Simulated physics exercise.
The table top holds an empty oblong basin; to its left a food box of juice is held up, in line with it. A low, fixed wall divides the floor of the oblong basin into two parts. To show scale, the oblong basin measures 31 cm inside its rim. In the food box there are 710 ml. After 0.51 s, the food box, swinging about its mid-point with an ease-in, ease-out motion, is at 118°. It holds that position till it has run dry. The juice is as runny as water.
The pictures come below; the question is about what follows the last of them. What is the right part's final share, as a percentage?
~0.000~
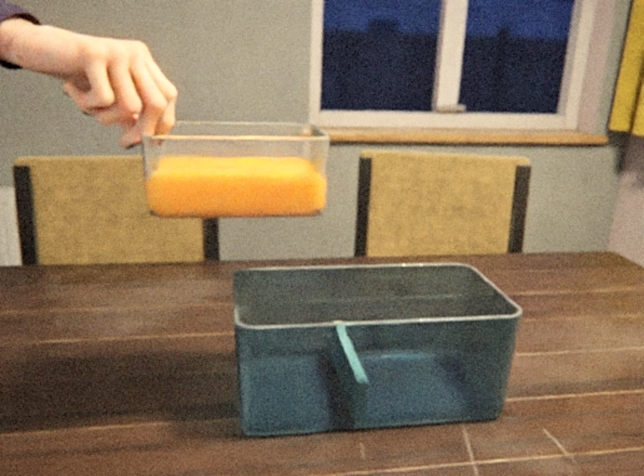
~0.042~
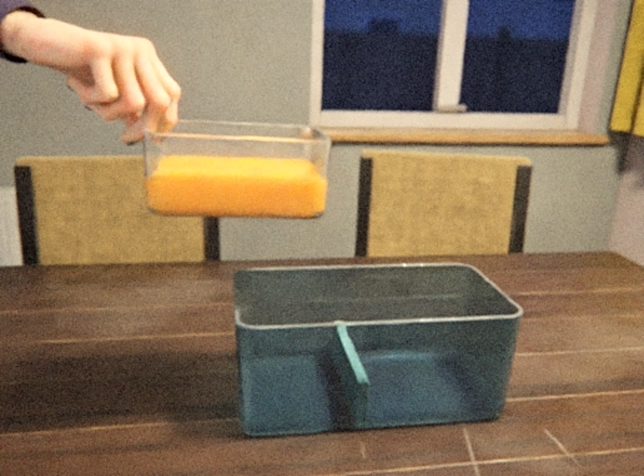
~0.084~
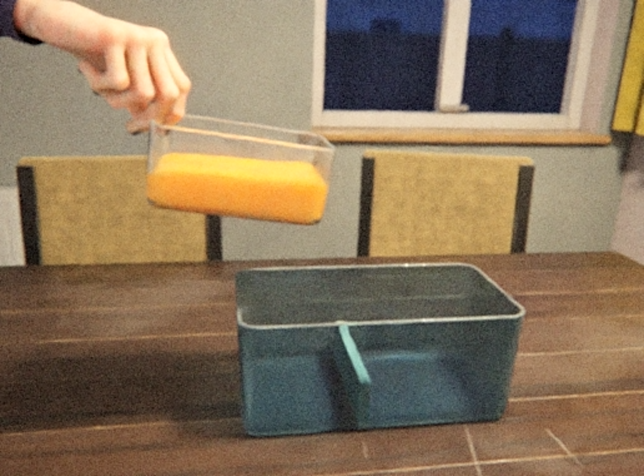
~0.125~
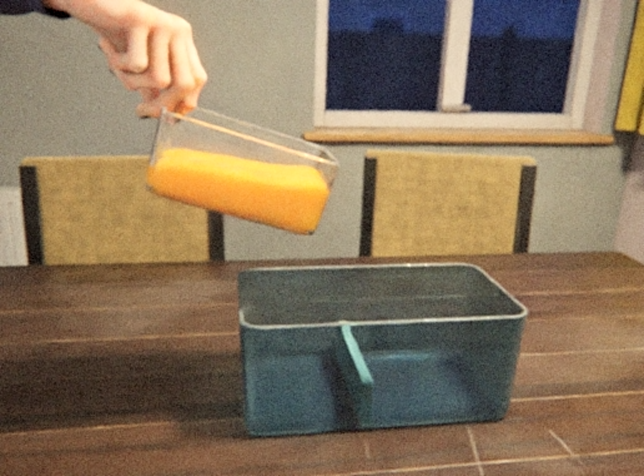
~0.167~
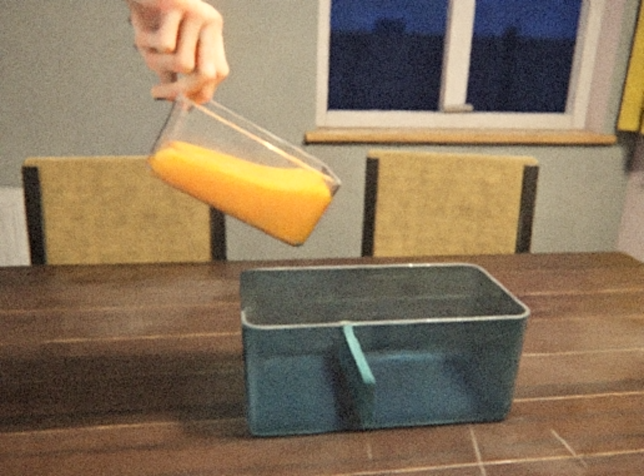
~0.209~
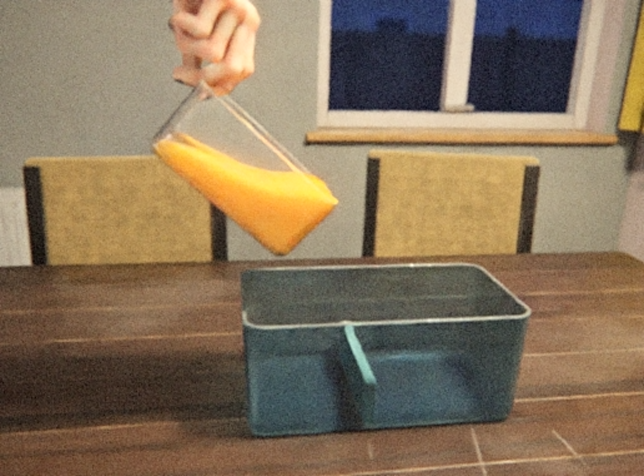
About 24 per cent.
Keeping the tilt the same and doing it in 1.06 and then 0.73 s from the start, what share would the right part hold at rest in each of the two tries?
In order, 50 and 40 per cent.
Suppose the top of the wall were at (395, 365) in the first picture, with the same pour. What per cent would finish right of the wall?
Estimate: Close to 25 per cent.
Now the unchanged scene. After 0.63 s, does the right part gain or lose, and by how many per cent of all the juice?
Change: Increase, about 5.
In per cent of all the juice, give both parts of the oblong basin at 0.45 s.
Left: Around 46. Right: Around 12.
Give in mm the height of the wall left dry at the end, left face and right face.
Left about 28 mm, while the right is about 48 mm.
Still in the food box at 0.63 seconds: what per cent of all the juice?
Close to 3 percent of the total.
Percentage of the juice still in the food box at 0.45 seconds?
At that time about 14 in a hundred parts are still held.
Then, 0.45 s in, the tilt is 114° and 13 per cent is still to pour, 45 is left of the wall and 12 right of it.
Then, 0.63 s in, the tilt is 118° and 3 per cent is still to pour, 69 is left of the wall and 19 right of it.
Then, 0.81 s in, the tilt is 118° and 0 per cent is still to pour, 71 is left of the wall and 23 right of it.
Then, 1.01 s in, the tilt is 118° and 0 per cent is still to pour, 72 is left of the wall and 24 right of it.
Finally, 72 per cent lies left of the wall, 24 right of it and 4 outside.
